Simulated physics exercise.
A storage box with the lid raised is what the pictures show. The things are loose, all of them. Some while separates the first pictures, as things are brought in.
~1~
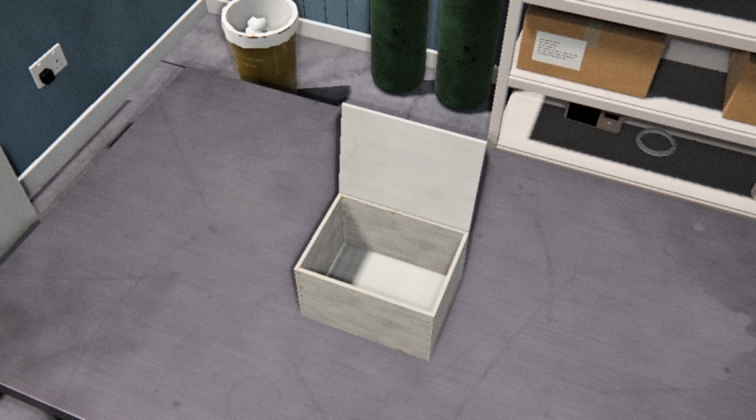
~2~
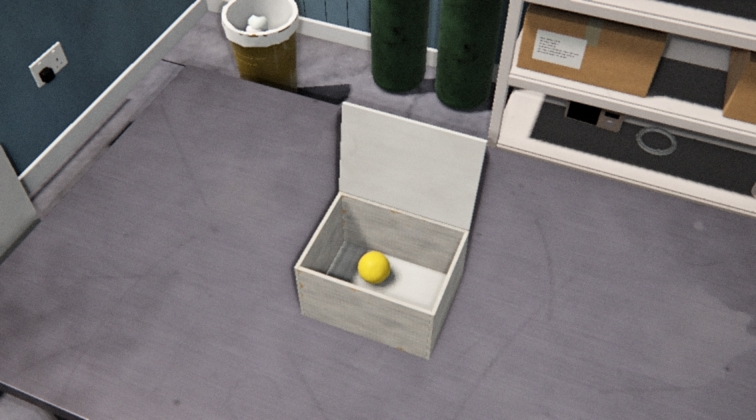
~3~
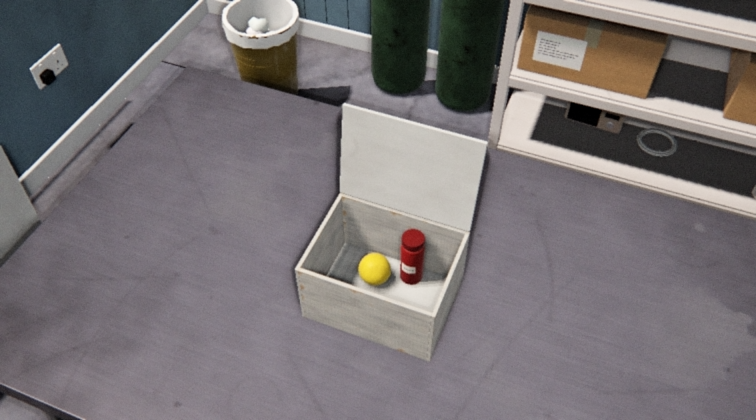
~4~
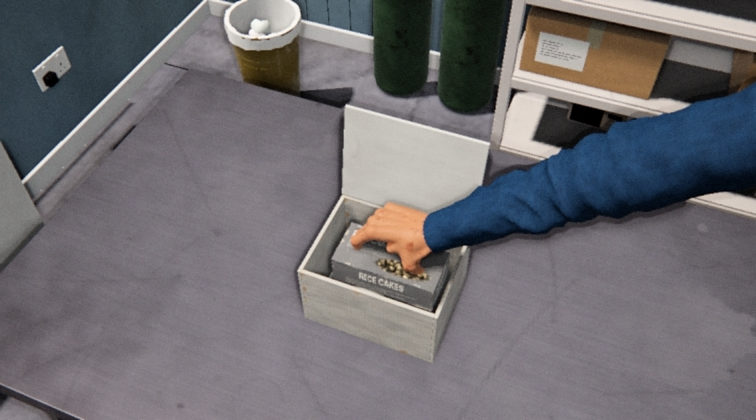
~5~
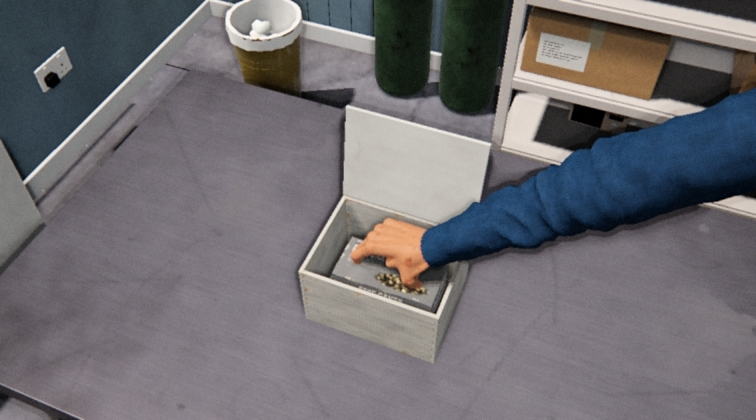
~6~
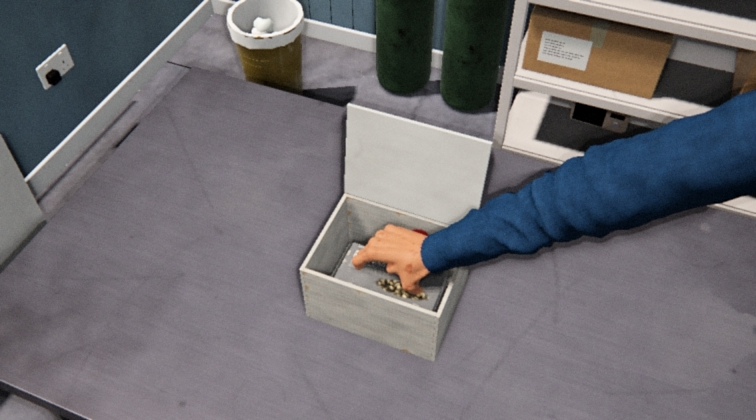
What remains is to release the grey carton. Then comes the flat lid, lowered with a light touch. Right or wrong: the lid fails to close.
Wrong, it closes.
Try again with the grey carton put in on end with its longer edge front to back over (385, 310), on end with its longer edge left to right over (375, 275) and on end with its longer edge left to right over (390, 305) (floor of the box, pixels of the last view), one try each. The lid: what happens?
With the first placement the lid remains open; with the second, it remains open; with the third, it remains open.
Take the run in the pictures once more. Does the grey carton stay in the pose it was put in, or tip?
It tips.
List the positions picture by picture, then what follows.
In the first picture, the last thing is not in view yet.
In the second picture, the last thing is not in view yet.
In the third picture, the last thing is not in view yet; red shaker (412, 257).
The fourth picture shows coming down; grey carton (391, 266).
The fifth picture shows coming down; grey carton (390, 279).
The sixth picture shows put in, still held; grey carton (391, 285).
Then, 1.30 s past the last view, lid 78° above the rim; grey carton rocked 42° from its first pose near (381, 291); yellow lemon displaced a little.
Then, 1.90 s past the last view, lid 36° above the rim; grey carton rocked 43° from its first pose near (382, 290); yellow lemon displaced a little.
Finally, lid shut; down or leaning hard in the box, grey carton; the other 2 still in place. Final places as the last picture's camera would see them, grey carton near (382, 289).
